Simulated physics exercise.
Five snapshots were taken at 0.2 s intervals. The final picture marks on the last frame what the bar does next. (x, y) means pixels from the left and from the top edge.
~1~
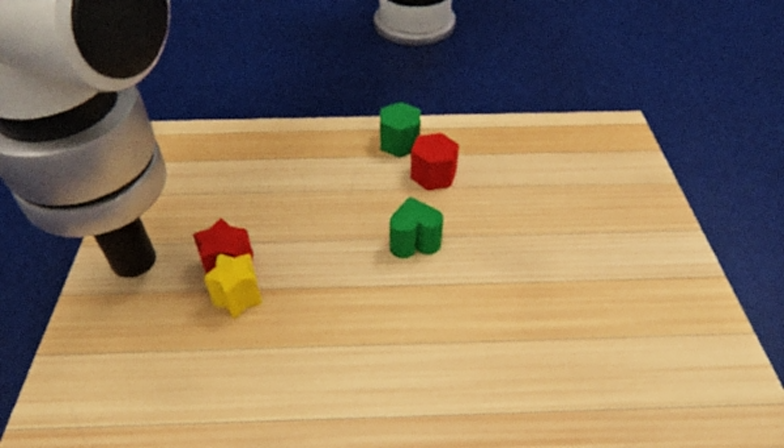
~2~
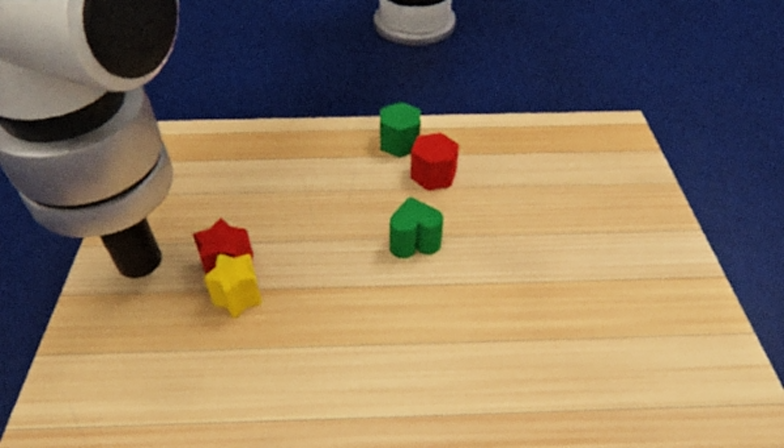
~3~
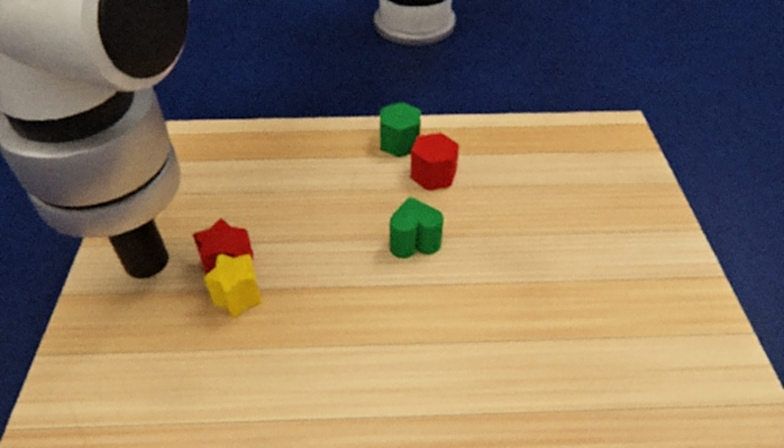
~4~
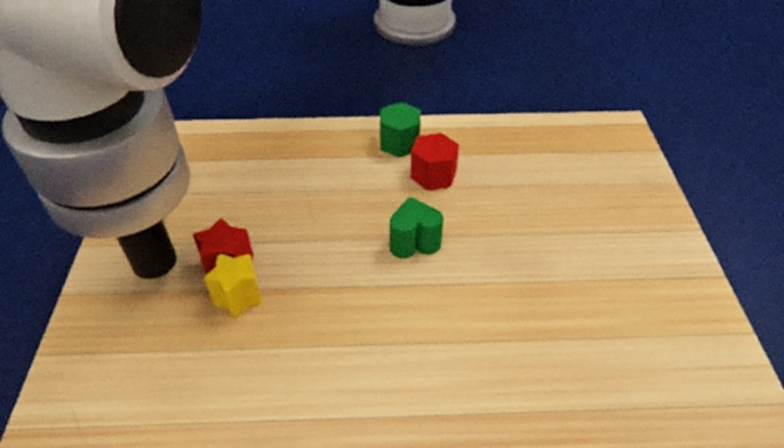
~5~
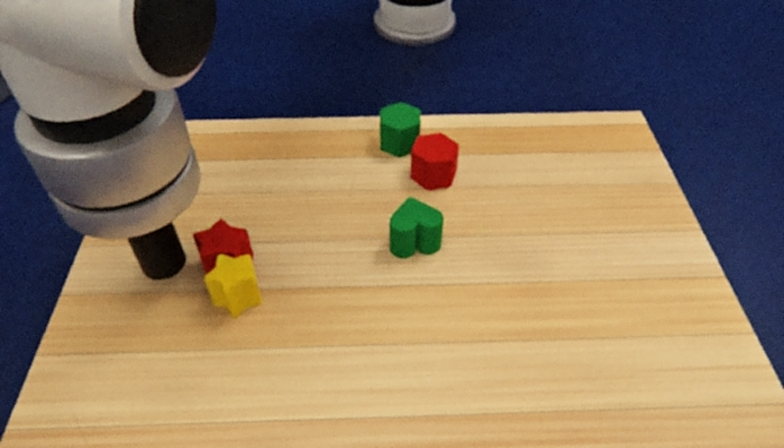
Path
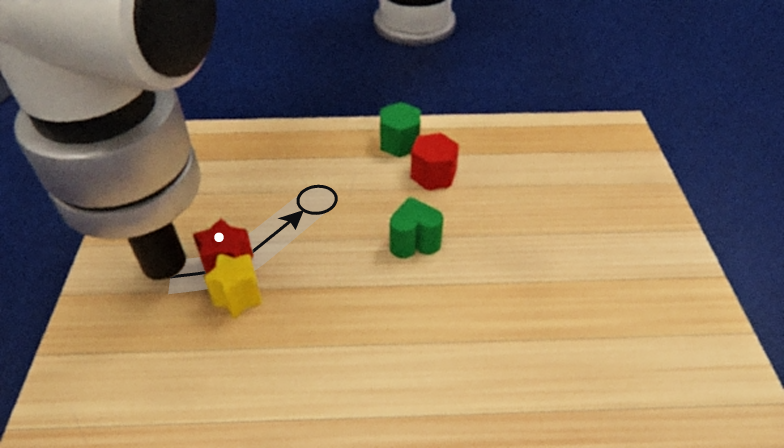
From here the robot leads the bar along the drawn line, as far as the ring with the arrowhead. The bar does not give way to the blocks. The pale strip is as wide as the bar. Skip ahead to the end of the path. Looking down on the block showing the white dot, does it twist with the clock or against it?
Answer: Clockwise.
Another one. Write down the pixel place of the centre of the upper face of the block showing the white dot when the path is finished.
Most likely (325, 202).
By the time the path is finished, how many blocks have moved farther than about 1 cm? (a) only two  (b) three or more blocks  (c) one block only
The answer is c.
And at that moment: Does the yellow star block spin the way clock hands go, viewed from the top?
Yes, it checks out.
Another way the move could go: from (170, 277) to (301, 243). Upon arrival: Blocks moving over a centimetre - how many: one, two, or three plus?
The push will move one block.
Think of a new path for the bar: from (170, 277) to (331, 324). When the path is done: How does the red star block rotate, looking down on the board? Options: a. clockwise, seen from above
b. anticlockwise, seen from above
b.
The drawn path runs from (170, 277) through (232, 264) and (278, 231) to (317, 200); the dot is on the red star block.
What follows on the original path. One third of the way, bar at (228, 250); red star block at (265, 226); yellow star block at (238, 269), turned 25° clockwise.
Two thirds of the way, bar at (276, 217); red star block at (311, 208), turned 35° clockwise; yellow star block at (238, 269), turned 25° clockwise.
At the end, bar at (315, 185); red star block at (325, 202), turned 75° clockwise; yellow star block at (238, 269), turned 25° clockwise.
